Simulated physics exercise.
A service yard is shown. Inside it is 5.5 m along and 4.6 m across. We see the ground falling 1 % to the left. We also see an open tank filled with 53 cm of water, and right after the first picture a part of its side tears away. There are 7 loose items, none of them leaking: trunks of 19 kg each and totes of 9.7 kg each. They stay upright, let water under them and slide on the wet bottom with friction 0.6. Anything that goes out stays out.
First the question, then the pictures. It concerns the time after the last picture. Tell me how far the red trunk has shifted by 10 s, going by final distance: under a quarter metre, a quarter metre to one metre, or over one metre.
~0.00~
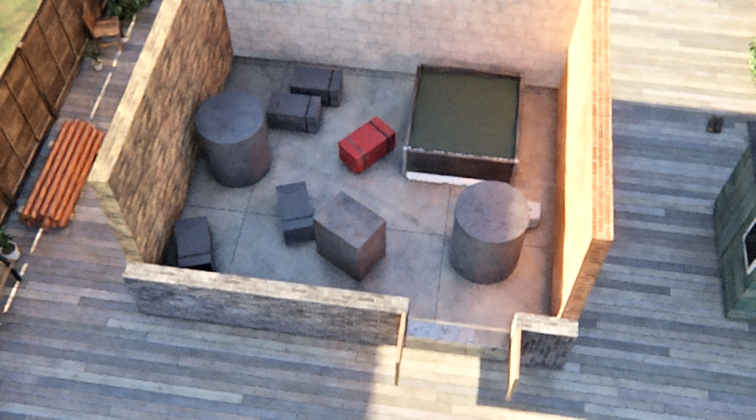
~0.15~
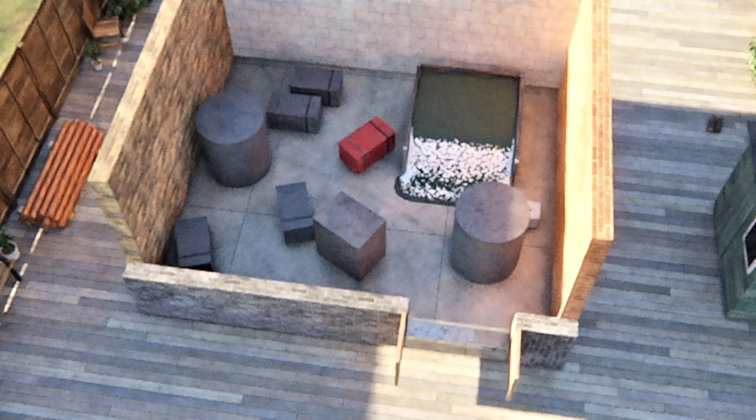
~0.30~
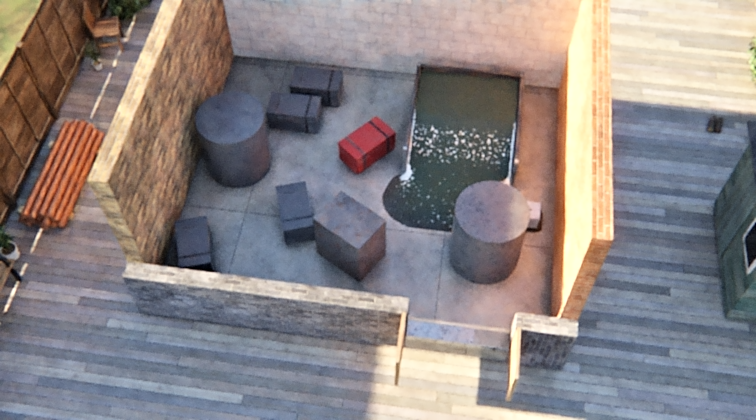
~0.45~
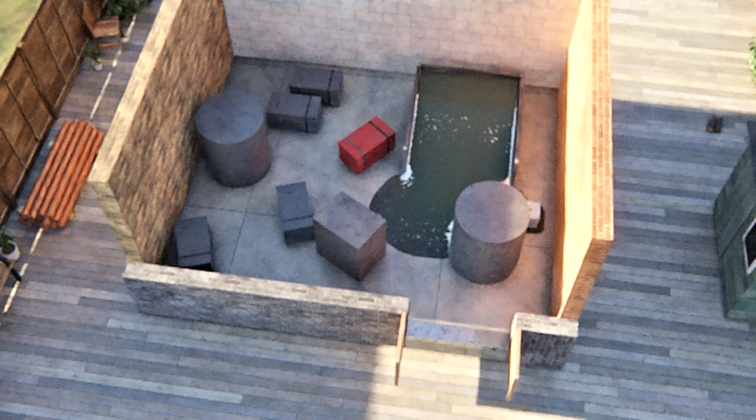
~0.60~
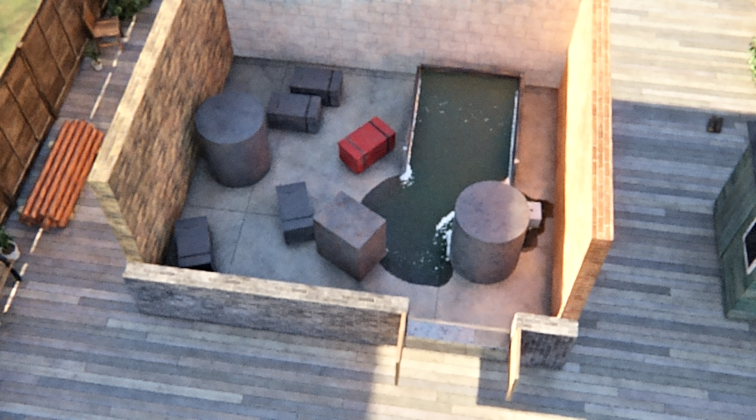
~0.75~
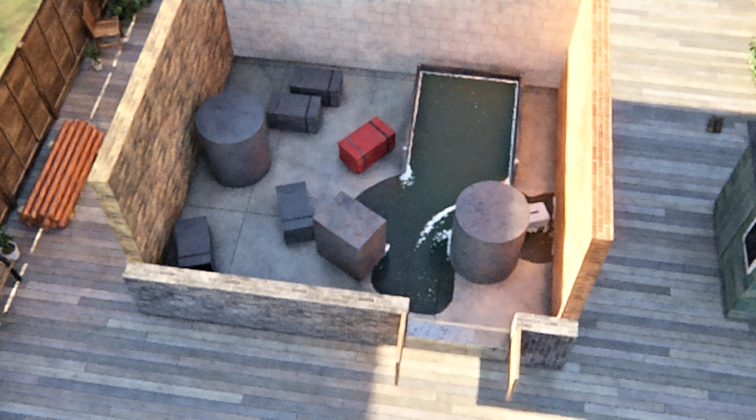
Under a quarter metre.
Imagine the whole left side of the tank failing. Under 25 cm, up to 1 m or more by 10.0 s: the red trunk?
The red trunk is swept a long way.
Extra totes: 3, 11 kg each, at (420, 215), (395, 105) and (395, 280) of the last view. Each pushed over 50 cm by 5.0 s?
Answers, first to last: Exceeding, not exceeding, exceeding.
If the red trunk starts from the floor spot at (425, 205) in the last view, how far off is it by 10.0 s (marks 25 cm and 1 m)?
From that spot, it is pushed far off.
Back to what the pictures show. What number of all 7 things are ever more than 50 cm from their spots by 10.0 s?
Count: 2.
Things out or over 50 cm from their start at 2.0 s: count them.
1.
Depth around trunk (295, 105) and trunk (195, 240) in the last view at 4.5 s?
First roughly 4 cm, second roughly 12 cm.
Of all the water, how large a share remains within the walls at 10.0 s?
Around 74 per cent of the water is still in there.
After 2.0 s the red trunk is near (367, 137), 0.0 m from its start, aground; 0 of 7 are out; 0 afloat.
After 4.5 s the red trunk is near (367, 137), 0.0 m from its start, aground; 1 of 7 are out; 2 afloat.
After 7.0 s the red trunk is near (367, 137), 0.0 m from its start, aground; 1 of 7 are out; 2 afloat.
After 10.0 s the red trunk is near (367, 137), 0.0 m from its start, aground; 1 of 7 are out; 3 afloat.
